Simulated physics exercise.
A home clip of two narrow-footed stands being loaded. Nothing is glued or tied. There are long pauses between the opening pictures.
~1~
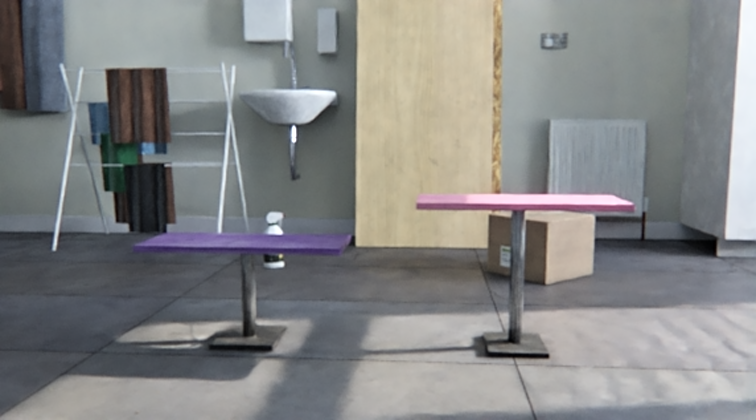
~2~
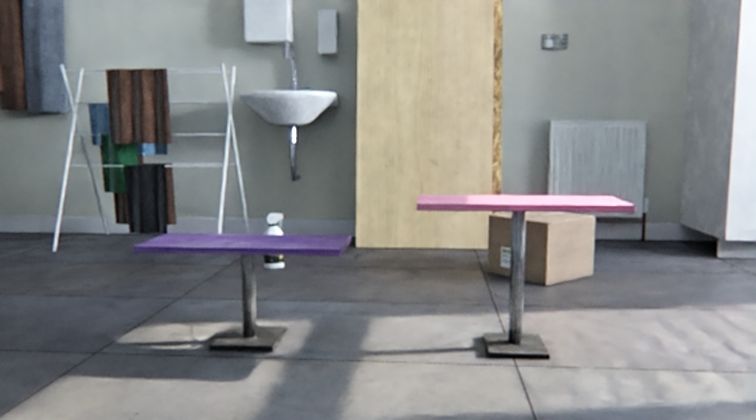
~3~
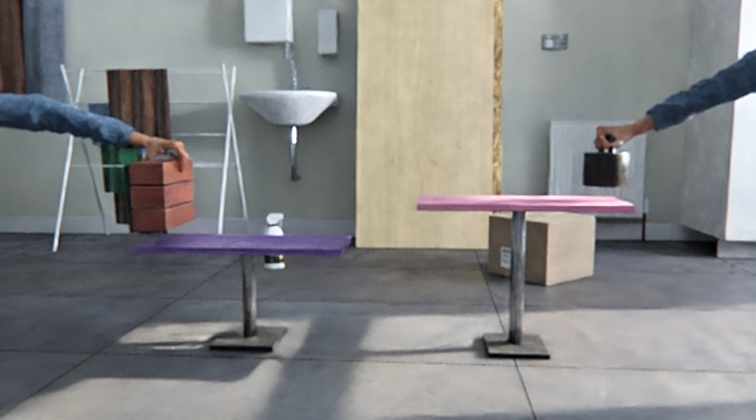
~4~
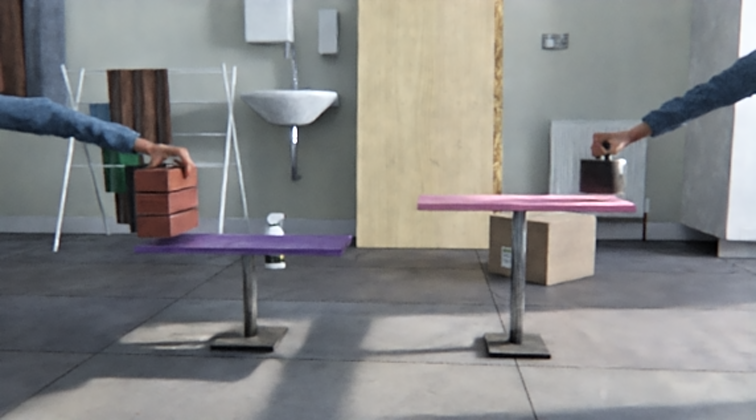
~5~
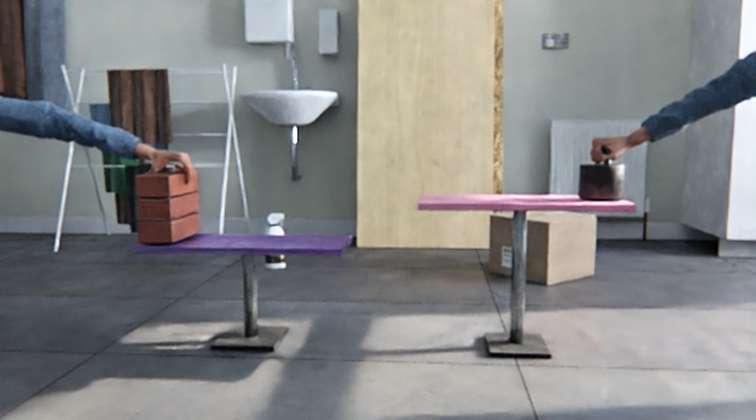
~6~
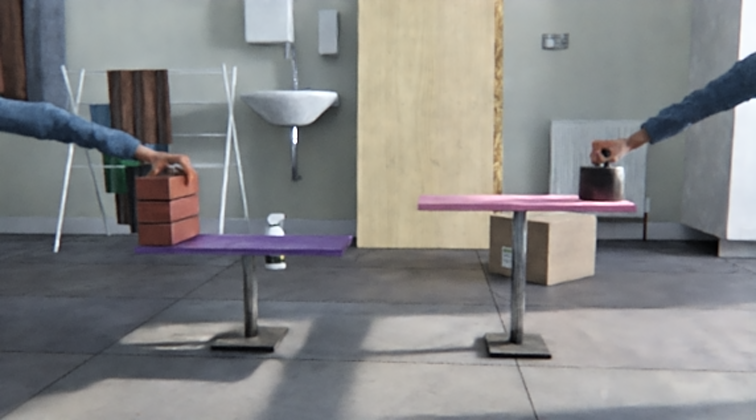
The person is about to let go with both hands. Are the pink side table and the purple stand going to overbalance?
In the end the pink side table overbalances, the purple stand overbalances.
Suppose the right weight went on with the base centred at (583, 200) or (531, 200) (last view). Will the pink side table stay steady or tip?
In turn it overbalances; holds firm.
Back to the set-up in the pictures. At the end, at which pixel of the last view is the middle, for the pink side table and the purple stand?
The pink side table at (669, 262), the purple stand at (160, 260).
Then, 0.44 s past the last view, pink side table leaning 24° off how it started near (585, 204); purple stand leaning 27° off how it started near (202, 241).
Then, 0.68 s past the last view, pink side table leaning 65° off how it started near (674, 252); purple stand leaning 59° off how it started near (153, 249).
Finally, the pink side table tips up, near (669, 262); the purple stand tips up, near (160, 259).
